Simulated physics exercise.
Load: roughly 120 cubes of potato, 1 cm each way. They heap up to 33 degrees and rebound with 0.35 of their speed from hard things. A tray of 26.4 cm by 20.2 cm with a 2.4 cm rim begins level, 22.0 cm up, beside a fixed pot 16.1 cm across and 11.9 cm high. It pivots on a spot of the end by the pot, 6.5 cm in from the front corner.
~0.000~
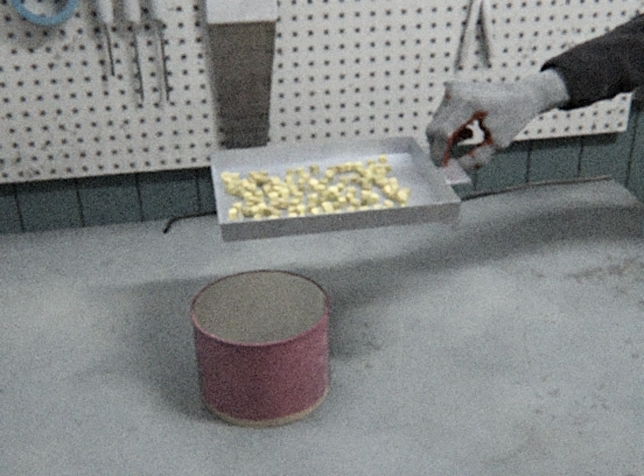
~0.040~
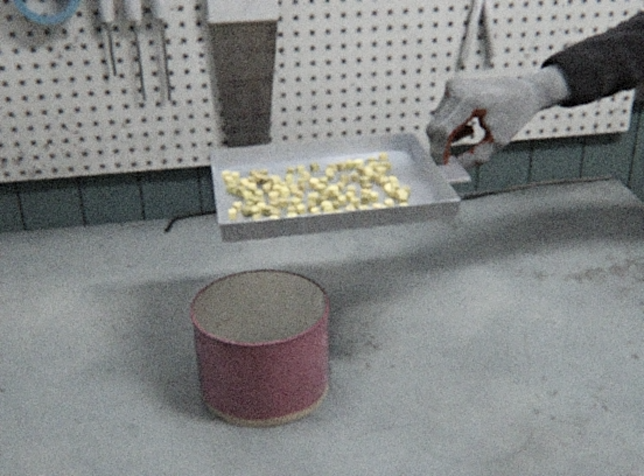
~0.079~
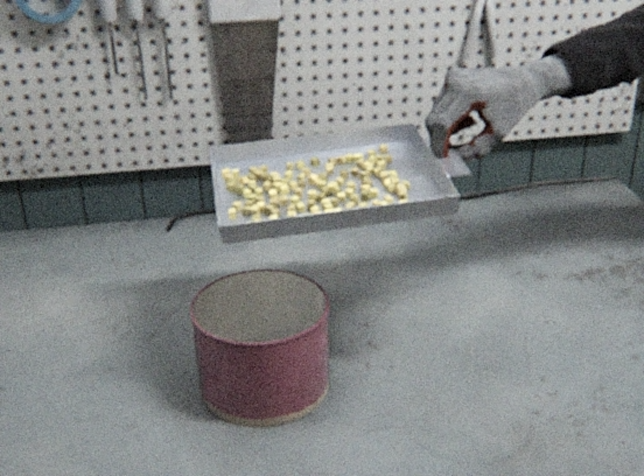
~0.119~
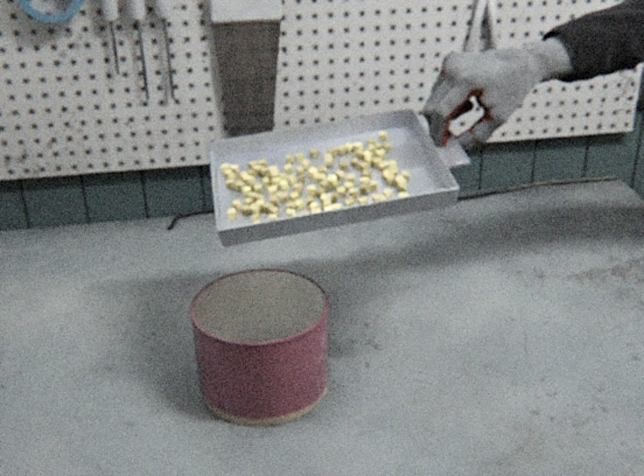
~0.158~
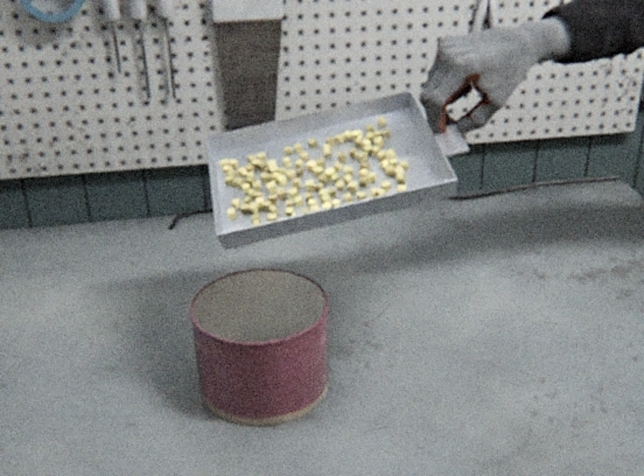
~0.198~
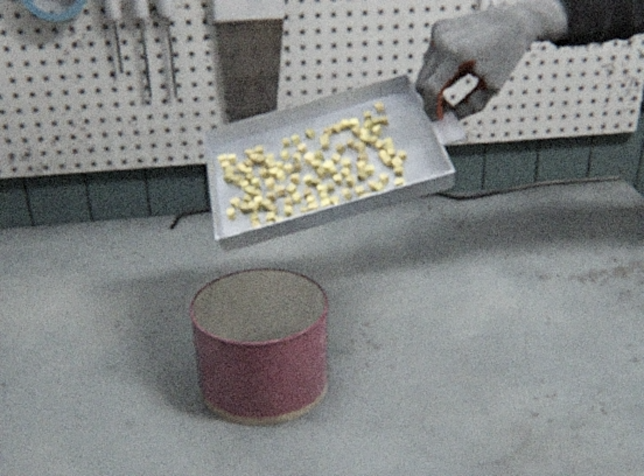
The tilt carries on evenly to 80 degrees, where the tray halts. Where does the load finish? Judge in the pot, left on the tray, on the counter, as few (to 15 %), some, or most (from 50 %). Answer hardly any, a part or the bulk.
Pot: A part, tray: A part, counter: A part.
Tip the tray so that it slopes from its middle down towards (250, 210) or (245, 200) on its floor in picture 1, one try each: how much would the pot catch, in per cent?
Some 5 and 0 per cent.
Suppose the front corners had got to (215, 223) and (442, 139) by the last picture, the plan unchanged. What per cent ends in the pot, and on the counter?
Pot 0, counter 60.
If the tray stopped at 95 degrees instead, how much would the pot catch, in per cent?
Then about 70 per cent.
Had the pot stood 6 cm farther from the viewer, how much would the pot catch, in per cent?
In that case some 0 per cent.
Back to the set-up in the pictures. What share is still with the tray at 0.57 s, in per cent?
About 100 per cent.
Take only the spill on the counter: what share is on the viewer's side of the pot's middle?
Roughly 90 per cent.
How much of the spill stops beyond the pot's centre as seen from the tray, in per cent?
About 100 per cent.
After 0.42 s, tilt 50 degrees; the tray holds 100 %, the pot 0 %.
After 0.57 s, tilt 70 degrees; the tray holds 100 %, the pot 0 %.
Then, at 0.85 s, tilt 80 degrees; the tray holds 45 %, the pot 25 %.
In the end, at 2.0 s, pot 40 %, tray 35 %, counter 25 %.
